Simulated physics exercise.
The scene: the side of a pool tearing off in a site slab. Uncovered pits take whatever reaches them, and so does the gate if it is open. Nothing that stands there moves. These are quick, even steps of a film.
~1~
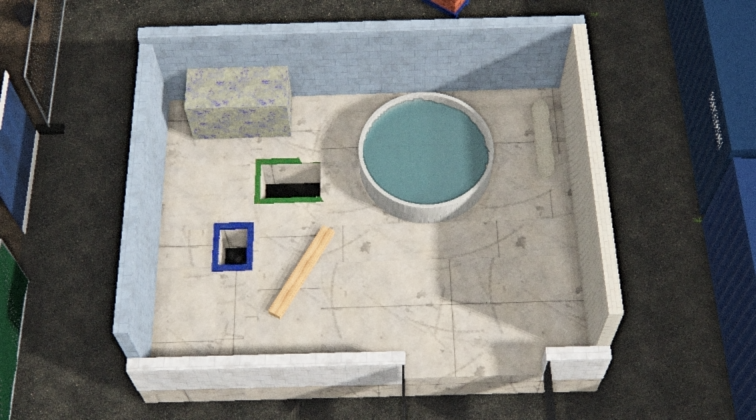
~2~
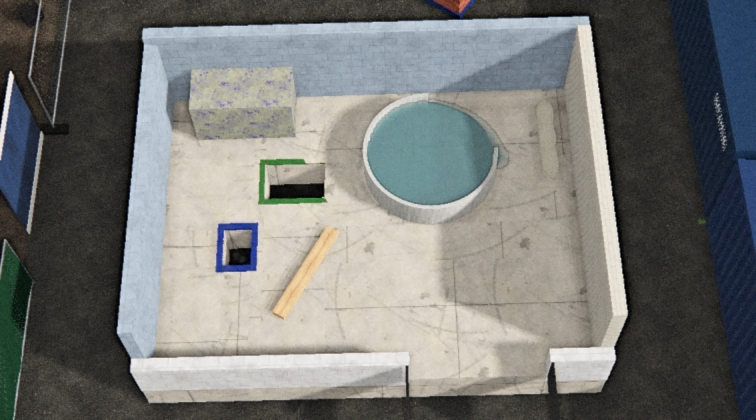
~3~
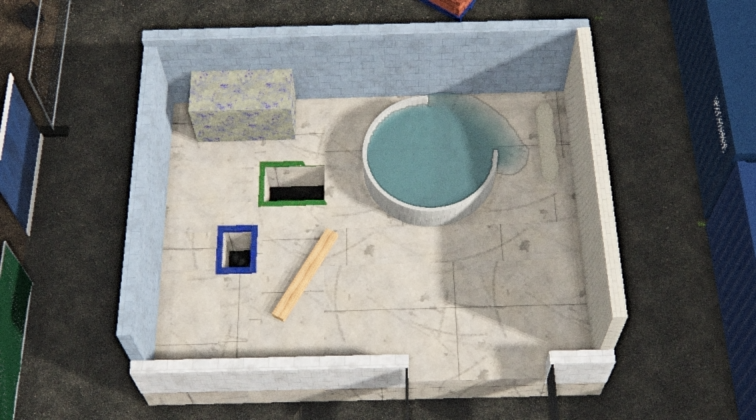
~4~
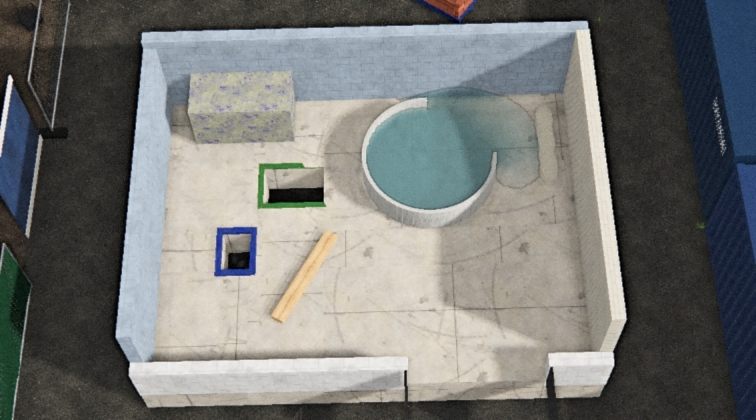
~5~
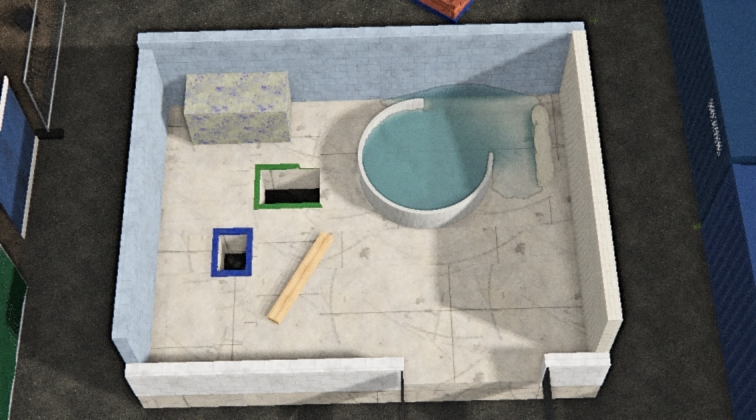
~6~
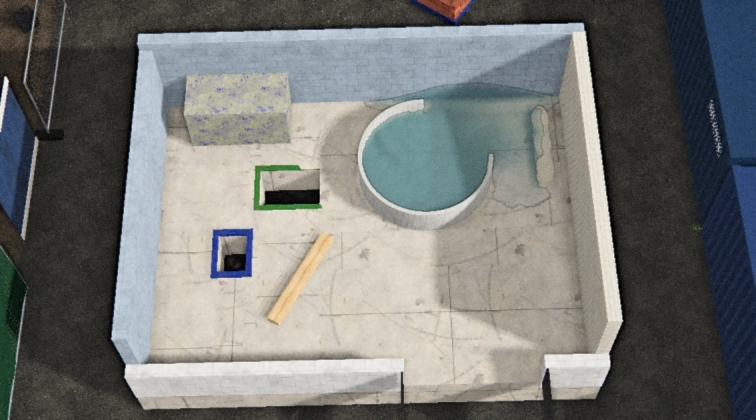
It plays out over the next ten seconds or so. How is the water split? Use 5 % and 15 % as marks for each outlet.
In the end: The gate takes more than 15 %; the green pit takes from 5 to 15 %; the blue pit takes less than 5 %.
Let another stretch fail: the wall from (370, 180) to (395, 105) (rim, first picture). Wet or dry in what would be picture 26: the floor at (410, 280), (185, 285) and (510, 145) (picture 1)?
One after the other: Free of water, covered, dry.
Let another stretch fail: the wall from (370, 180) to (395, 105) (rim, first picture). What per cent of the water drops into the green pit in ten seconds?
Roughly, in per cent: Green 60.
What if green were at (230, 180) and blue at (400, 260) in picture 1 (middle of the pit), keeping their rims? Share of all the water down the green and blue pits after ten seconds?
Per cent: Green 2, blue 0.
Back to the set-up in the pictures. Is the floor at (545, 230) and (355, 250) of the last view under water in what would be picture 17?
One after the other: Awash, not flooded.
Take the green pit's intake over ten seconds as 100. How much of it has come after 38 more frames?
About 55 per cent.
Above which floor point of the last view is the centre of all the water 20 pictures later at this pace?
Close to (464, 176).
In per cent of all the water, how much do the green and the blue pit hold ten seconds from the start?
Near 12 and 0 in a hundred.
A moment on, water covers 15 % of the floor; the gate 0 %, the green pit 0 %, the blue pit 0 %.
Next, water covers 25 % of the floor; the gate 0 %, the green pit 0 %, the blue pit 0 %.
Then, water covers 40 % of the floor; the gate 1 %, the green pit 1 %, the blue pit 0 %.
Later, water covers 50 % of the floor; the gate 15 %, the green pit 6 %, the blue pit 0 %.
In the end, water covers 65 % of the floor; the gate 25 %, the green pit 11 %, the blue pit 0 %.
